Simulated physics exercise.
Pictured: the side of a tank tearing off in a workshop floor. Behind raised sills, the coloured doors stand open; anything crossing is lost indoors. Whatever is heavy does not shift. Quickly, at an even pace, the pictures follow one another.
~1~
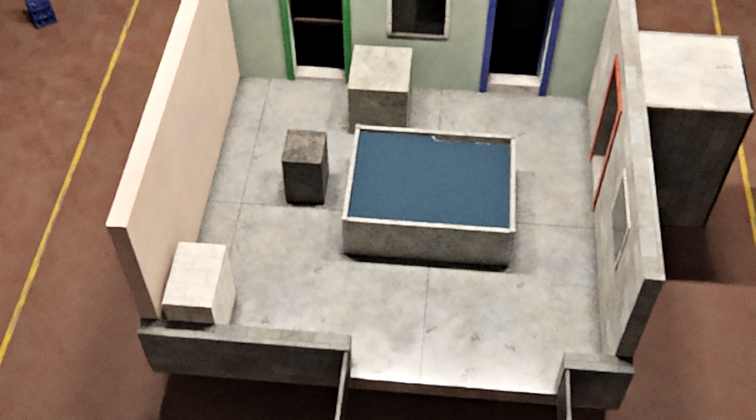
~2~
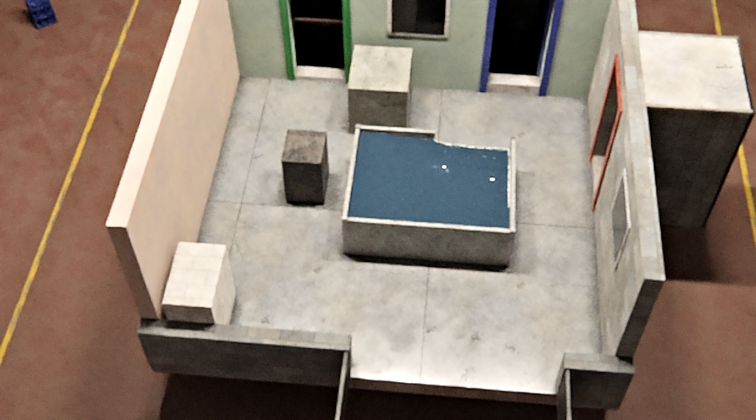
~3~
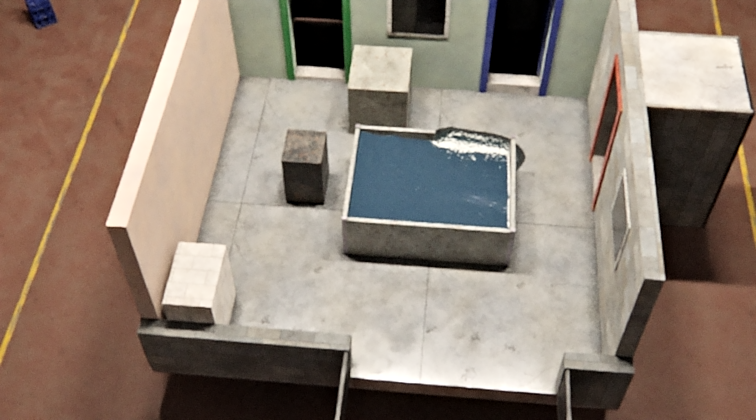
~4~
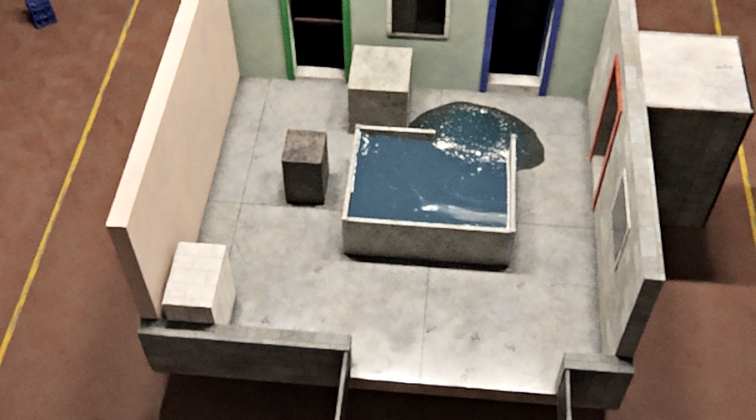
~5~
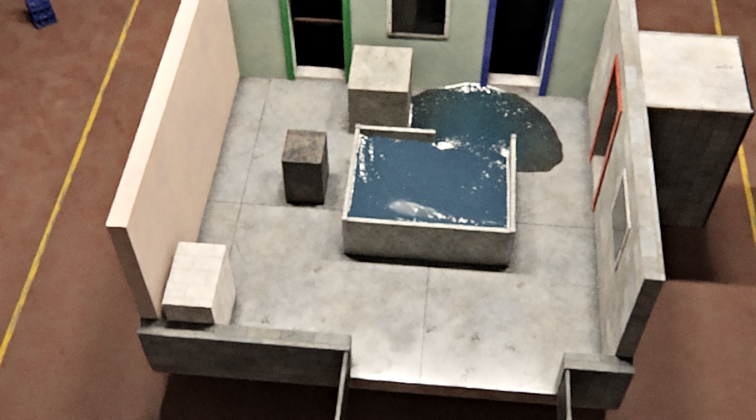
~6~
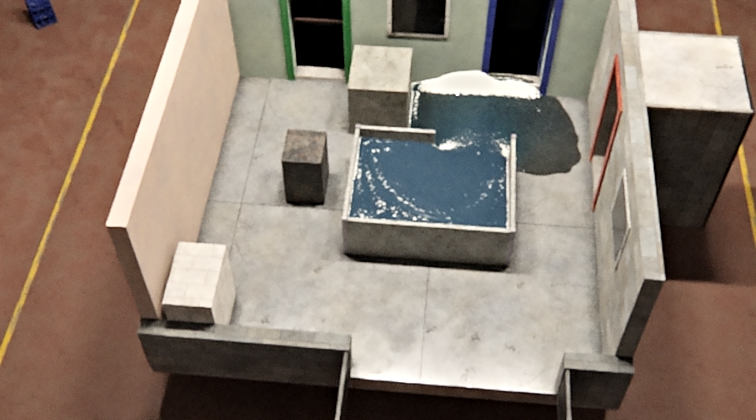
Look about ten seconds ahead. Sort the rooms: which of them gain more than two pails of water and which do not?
The red door gains no more; the green door gains no more; the blue door gains more.
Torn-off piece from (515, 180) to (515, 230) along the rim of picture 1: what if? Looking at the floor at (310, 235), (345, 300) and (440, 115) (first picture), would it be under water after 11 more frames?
Respectively: Parched, parched and parched.
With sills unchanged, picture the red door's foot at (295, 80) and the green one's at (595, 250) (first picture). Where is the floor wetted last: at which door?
It is the one in green.
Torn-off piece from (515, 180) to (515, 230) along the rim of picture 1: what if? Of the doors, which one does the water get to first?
I'd go with the door marked red.
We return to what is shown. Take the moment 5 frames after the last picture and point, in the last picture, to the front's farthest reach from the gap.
Look around (312, 82).
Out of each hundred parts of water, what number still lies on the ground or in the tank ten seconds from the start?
Roughly 68 per cent.
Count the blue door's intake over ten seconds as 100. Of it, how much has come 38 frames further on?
Estimate: Roughly 100 %.
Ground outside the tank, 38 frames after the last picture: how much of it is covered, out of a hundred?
Estimated share: About 75 %.
A moment on, water covers 20 % of the floor; the red door wet at the sill, nothing in, the green door wet at the sill, nothing in, the blue door over two buckets in.
Next, water covers 30 % of the floor; the red door wet at the sill, nothing in, the green door wet at the sill, nothing in, the blue door far over two buckets in.
Then, water covers 60 % of the floor; the red door wet at the sill, nothing in, the green door under two buckets in, the blue door far over two buckets in.
Later, water covers 75 % of the floor; the red door wet at the sill, nothing in, the green door under two buckets in, the blue door far over two buckets in.
In the end, water covers 95 % of the floor; the red door wet at the sill, nothing in, the green door under two buckets in, the blue door far over two buckets in.
